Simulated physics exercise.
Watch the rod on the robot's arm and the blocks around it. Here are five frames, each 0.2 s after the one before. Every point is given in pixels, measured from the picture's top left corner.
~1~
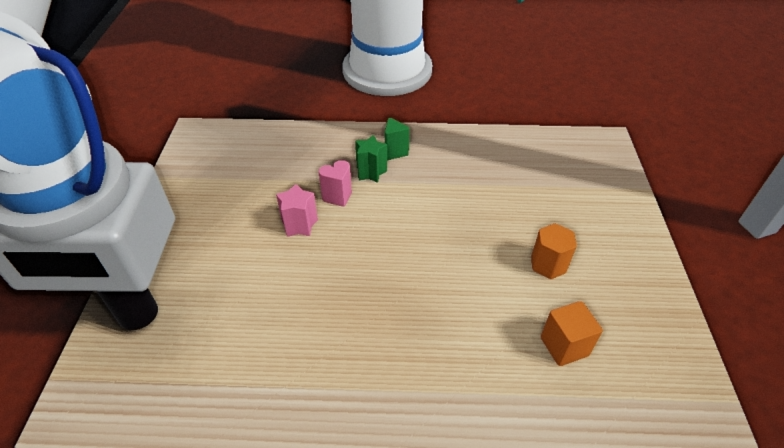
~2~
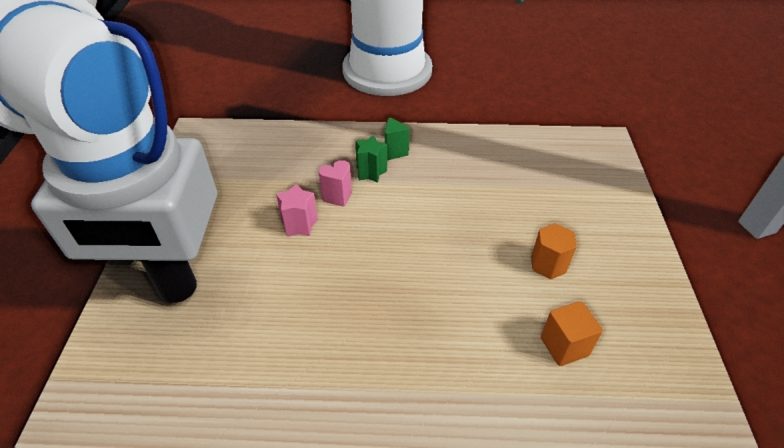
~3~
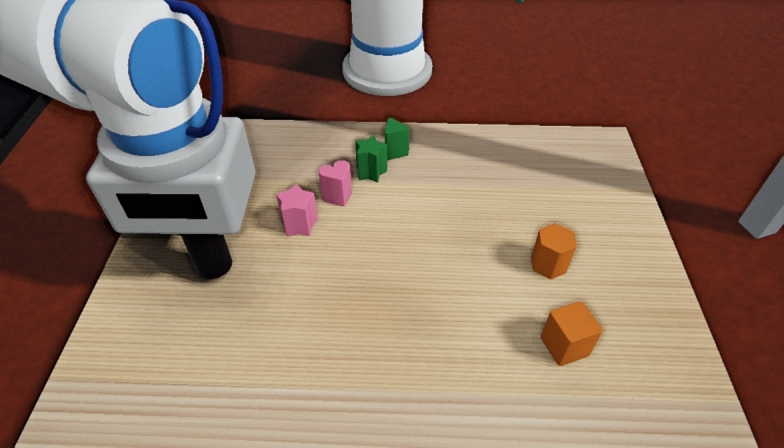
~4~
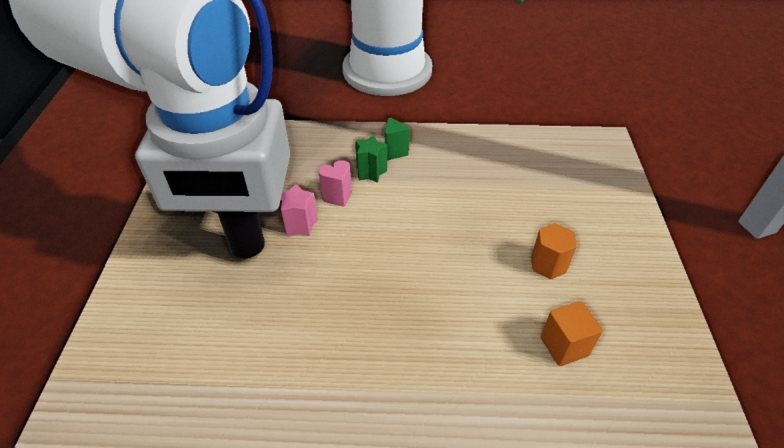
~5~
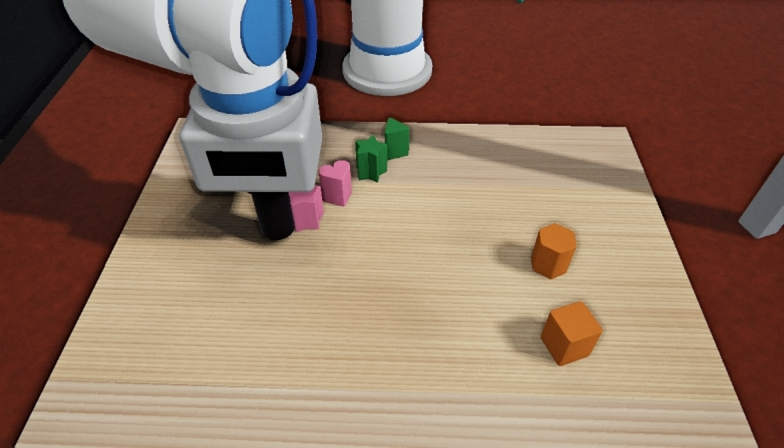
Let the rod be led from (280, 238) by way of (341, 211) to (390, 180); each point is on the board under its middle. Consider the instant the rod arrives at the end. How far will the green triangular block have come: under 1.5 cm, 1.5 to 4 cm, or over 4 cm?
Verdict: Less than 1.5 cm.
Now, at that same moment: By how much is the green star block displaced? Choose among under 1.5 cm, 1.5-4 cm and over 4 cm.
Between 1.5 and 4 cm.
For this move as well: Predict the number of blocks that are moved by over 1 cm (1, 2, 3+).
Looking at the path, I think three or more of the blocks end up more than 1 cm away.
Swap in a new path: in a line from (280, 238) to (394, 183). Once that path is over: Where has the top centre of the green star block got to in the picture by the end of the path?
In the picture, that point is around (378, 120).
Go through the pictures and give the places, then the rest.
In the first picture, rod tip (139, 314); block tops, pink star block (294, 198); pink heart (335, 170); green star block (370, 145); green triangular block (395, 126).
In the second picture, rod (178, 288); blocks unchanged.
In the third picture, rod (215, 265); blocks unchanged.
In the fourth picture, rod (248, 246); blocks unchanged.
In the fifth picture, rod (278, 228); pink star block (302, 192); pink heart (335, 170); green star block (370, 145); green triangular block (395, 126).
What follows on the original path. One third of the way, rod (322, 210); pink star block (333, 172), turned 45° anticlockwise; pink heart (350, 156), turned 30° clockwise; green star block (376, 142).
Two thirds of the way, rod (359, 191); pink star block (345, 156), turned 95° anticlockwise; pink heart (359, 140), turned 85° clockwise; green star block (384, 138), turned 20° anticlockwise; green triangular block (397, 125).
At the end, rod (390, 171); pink star block (346, 154), turned 115° anticlockwise; pink heart (359, 137), turned 105° clockwise; green star block (384, 136), turned 25° anticlockwise; green triangular block (398, 123).
